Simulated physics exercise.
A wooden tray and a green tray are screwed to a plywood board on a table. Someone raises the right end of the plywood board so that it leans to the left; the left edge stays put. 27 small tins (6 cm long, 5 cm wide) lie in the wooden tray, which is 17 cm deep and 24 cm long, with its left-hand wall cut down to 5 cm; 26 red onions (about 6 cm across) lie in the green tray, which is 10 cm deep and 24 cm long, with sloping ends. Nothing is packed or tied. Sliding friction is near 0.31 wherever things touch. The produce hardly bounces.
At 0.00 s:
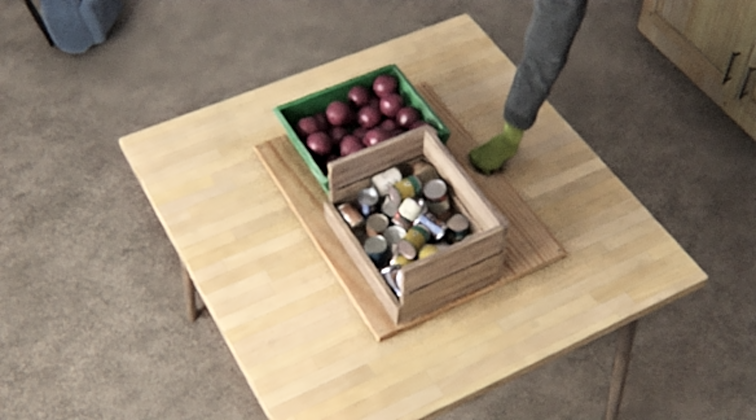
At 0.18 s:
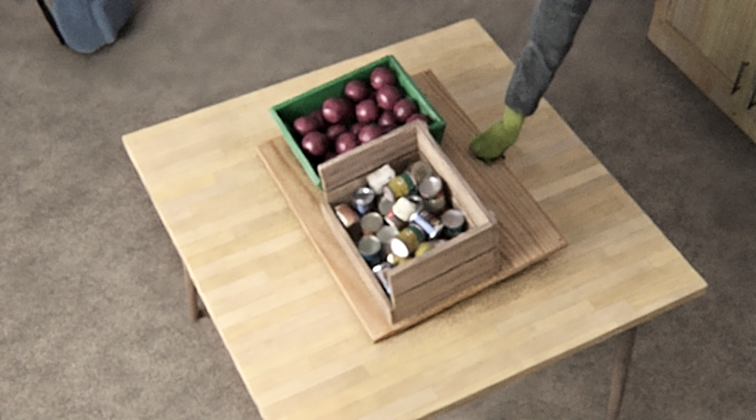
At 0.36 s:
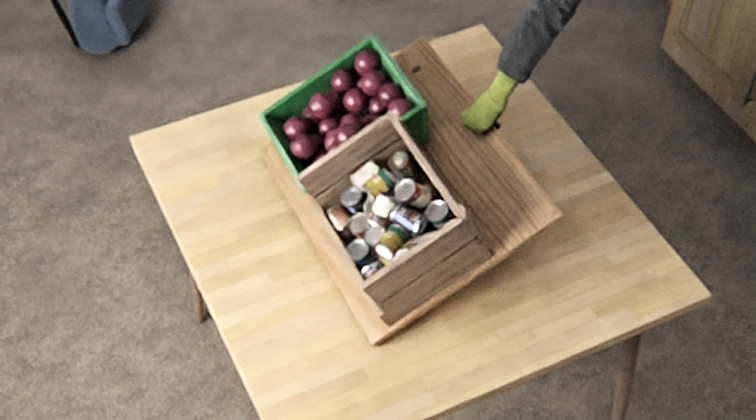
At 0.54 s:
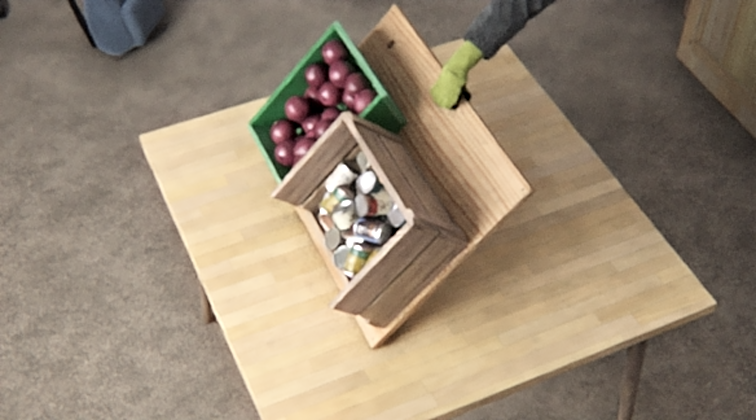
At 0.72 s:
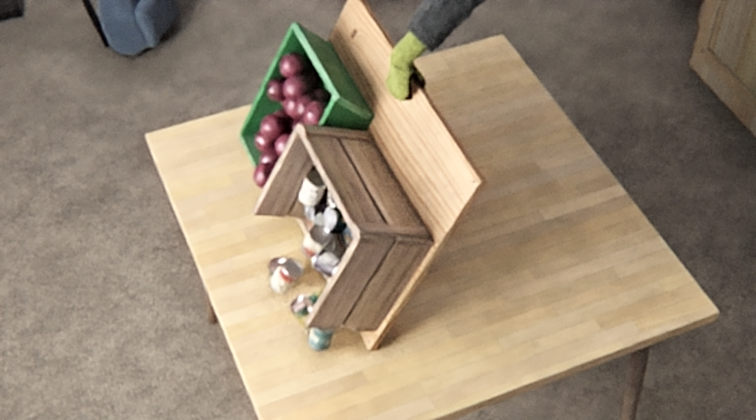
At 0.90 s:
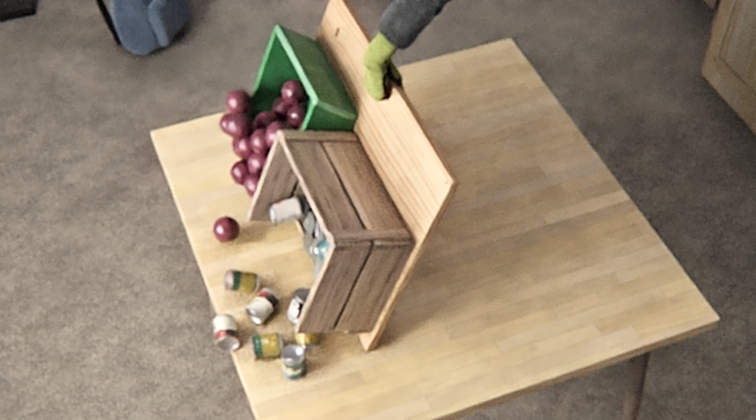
Gloved hand raising one side of a wooden board on a table, tilting two trays leftward as tins and red onions tumble out.
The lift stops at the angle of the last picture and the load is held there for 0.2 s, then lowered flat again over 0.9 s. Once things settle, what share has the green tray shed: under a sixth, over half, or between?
The green tray loses over half of its red onions.
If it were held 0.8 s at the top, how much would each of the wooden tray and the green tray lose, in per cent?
In that case wooden tray 70, green tray 80 per cent.
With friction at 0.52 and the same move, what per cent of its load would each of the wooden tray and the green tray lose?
Then wooden tray 40, green tray 60 per cent.
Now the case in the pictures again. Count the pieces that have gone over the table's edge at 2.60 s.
About 12.
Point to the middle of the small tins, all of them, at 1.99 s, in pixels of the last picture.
Around (383, 268).
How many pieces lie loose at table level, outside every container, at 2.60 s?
About 18.
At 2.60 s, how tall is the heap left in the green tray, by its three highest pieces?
Some 10 cm.
After 1.17 s, tilt 68°; 9 of 27 out of the wooden tray and 13 of 26 out of the green tray.
After 1.51 s, tilt 39°; 12 of 27 out of the wooden tray and 17 of 26 out of the green tray.
After 1.99 s, tilt 0°; 12 of 27 out of the wooden tray and 17 of 26 out of the green tray.
When it is over (at 2.60 s), 12 of 27 out of the wooden tray and 17 of 26 out of the green tray. Asked share, 17 of 26, 65 per cent.
